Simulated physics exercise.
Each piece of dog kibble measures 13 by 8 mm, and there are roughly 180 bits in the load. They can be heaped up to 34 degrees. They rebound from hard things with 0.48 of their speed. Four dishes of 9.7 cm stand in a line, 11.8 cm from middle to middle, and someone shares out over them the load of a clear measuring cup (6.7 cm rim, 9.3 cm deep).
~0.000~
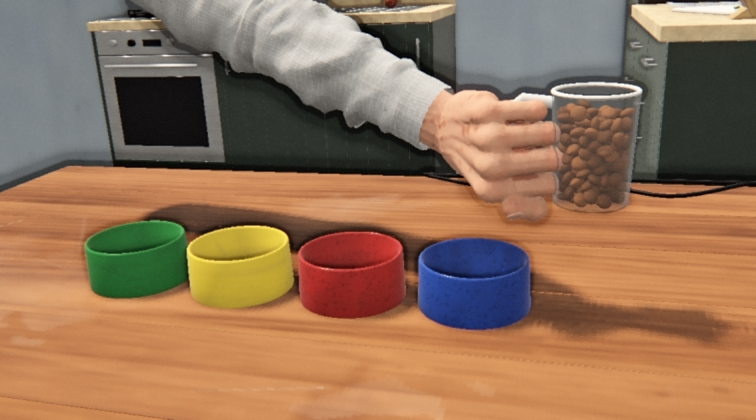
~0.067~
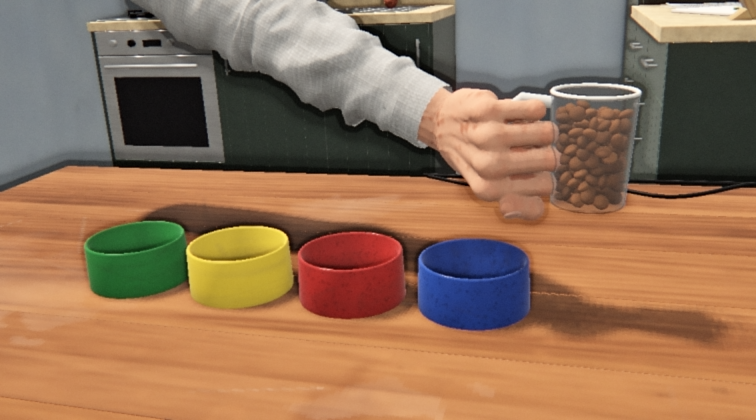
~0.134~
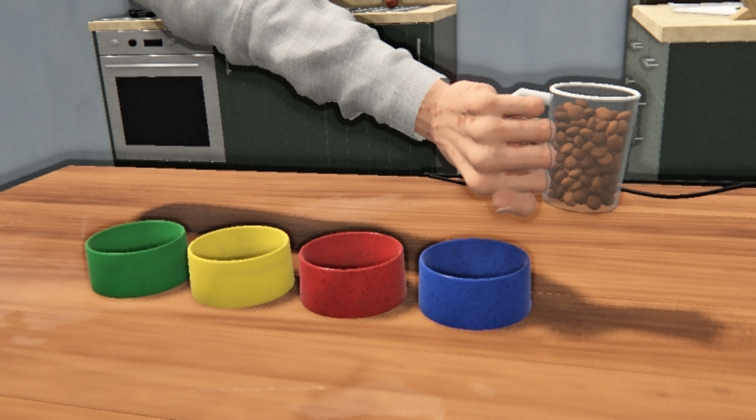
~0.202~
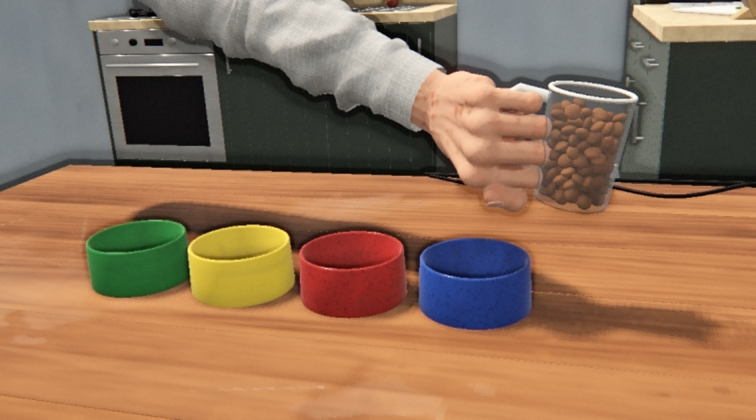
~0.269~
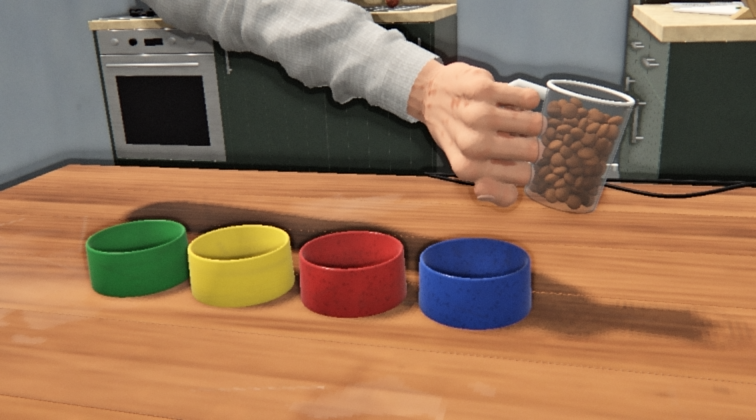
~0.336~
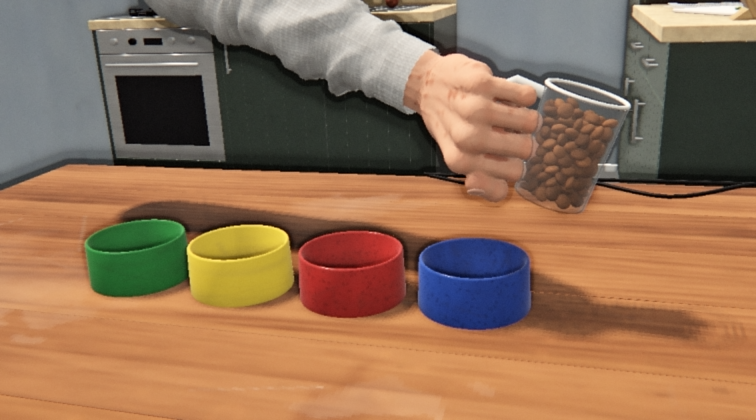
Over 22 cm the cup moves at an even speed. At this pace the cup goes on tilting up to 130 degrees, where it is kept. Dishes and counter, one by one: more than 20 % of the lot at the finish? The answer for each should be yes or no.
Red - no, blue - yes, green - no, yellow - no, counter - no.
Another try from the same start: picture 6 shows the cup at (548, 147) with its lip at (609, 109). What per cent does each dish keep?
Red: 40 / blue: 10 / green: 0 / yellow: 0.
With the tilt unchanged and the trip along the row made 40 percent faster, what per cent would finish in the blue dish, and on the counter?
Shares: Blue 30, counter 40.
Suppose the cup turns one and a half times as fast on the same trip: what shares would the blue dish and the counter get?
Blue 60, counter 40.
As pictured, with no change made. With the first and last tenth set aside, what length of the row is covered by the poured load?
6 centimetres.
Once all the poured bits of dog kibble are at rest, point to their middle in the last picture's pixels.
At about (475, 282).
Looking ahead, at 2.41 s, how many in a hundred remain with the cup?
Roughly 0 in a hundred.
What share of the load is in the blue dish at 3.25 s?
Share at that time: Approx. 95 per cent.
Then, at 1.58 s, tilt 93 degrees; cup holds 100 %.
Then, at 2.41 s, tilt 130 degrees; cup holds 0 %, blue 95 %.
After 3.25 s, tilt 130 degrees; cup holds 0 %, blue 95 %.
By 3.5 s all is still; red 0 %, blue 95 %, green 0 %, yellow 0 %, counter 5 %.
